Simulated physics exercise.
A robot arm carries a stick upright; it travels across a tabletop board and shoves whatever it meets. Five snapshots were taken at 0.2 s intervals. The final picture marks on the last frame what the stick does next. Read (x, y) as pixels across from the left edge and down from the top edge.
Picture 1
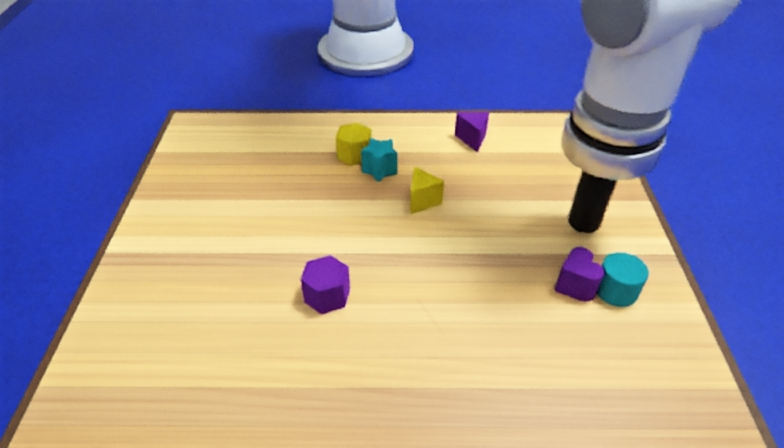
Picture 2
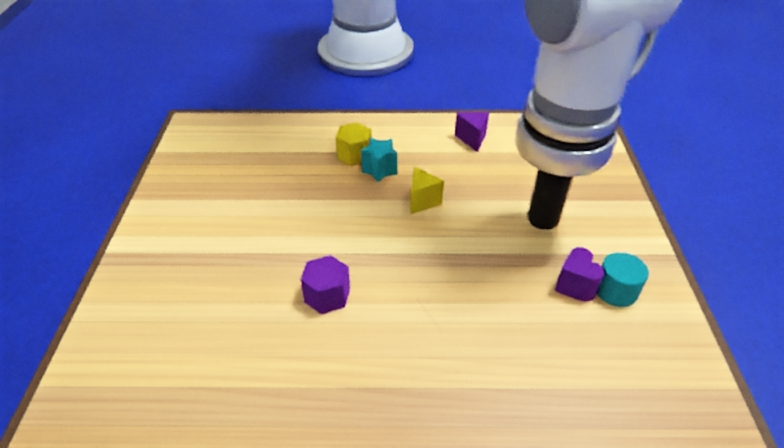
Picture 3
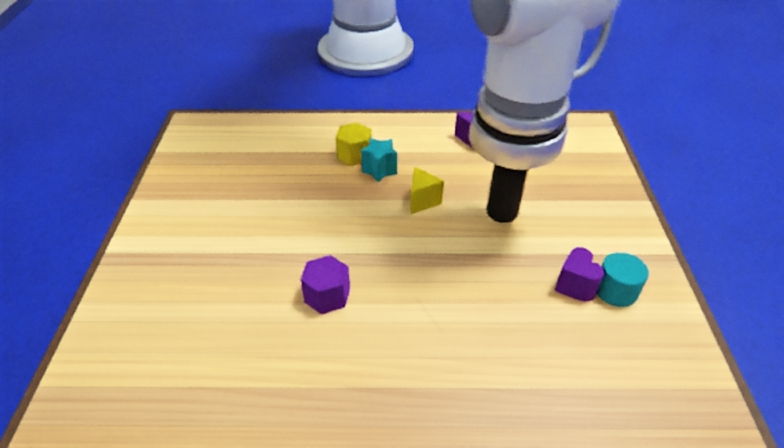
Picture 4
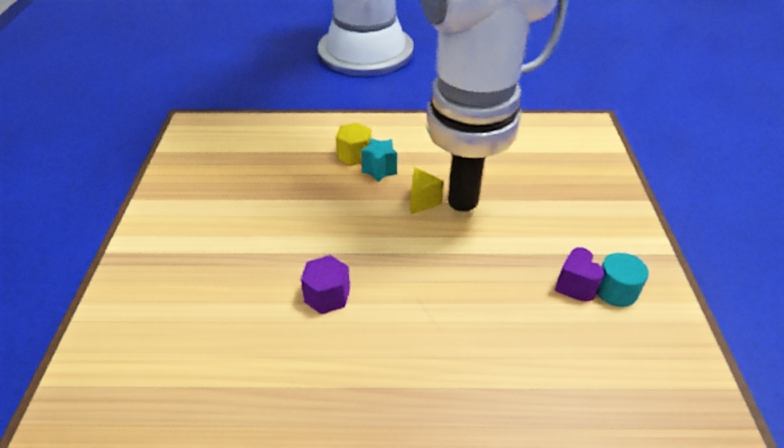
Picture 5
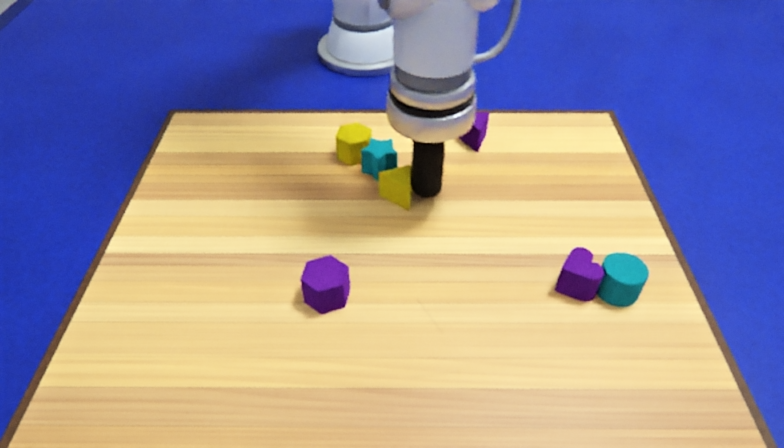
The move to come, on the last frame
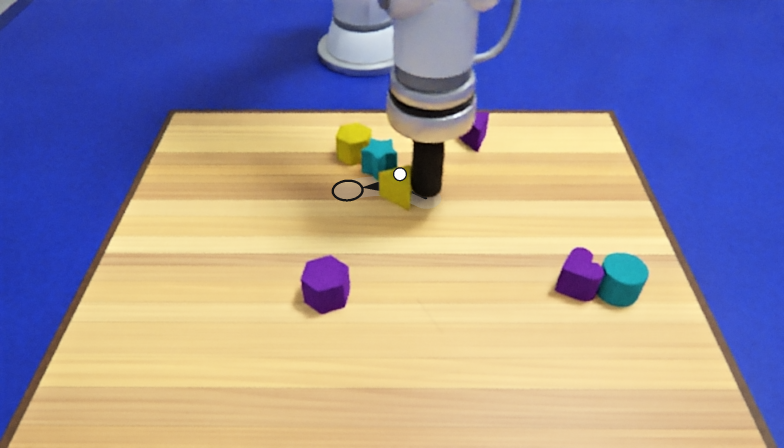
The clip shows a robot arm with a black stick moving left across a wooden board of purple, yellow and turquoise blocks, then nudging a yellow triangle slightly left, close to a turquoise star, while the other blocks stay still.
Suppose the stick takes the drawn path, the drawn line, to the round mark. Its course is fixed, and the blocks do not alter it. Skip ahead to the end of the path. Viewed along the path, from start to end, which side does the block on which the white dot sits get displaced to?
Sideways, to the left.
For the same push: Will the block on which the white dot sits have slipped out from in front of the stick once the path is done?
It seems not.
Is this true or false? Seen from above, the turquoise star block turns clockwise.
That is true.
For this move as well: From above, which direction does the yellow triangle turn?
Watching from overhead, you'd notice the yellow triangle rotating counter-clockwise.
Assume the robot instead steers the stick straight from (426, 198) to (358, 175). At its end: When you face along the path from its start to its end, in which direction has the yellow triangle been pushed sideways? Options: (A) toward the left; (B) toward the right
Letter A.
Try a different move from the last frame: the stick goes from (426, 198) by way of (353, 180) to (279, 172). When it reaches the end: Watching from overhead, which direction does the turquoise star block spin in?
Looking from above, the answer is clockwise.
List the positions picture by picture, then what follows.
In the first picture, stick tip at (584, 223); block tops, yellow six-sided block at (353, 132); turquoise star block at (380, 147); yellow triangle at (423, 179).
In the second picture, stick at (543, 220); blocks unchanged.
In the third picture, stick at (502, 214); blocks unchanged.
In the fourth picture, stick at (463, 203); blocks unchanged.
In the fifth picture, stick at (427, 189); yellow six-sided block at (353, 132); turquoise star block at (380, 147); yellow triangle at (400, 174).
Path on the board, from (426, 198) over (402, 189) and (375, 186) to (348, 190); the dot is on the yellow triangle.
The first path, step by step. Halfway along, stick at (388, 177); turquoise star block at (377, 146), turned 15° clockwise; yellow triangle at (362, 169), turned 15° anticlockwise.
At the end, stick at (347, 181); yellow six-sided block in place; turquoise star block at (372, 147), turned 40° clockwise; yellow triangle at (322, 177), turned 45° anticlockwise.
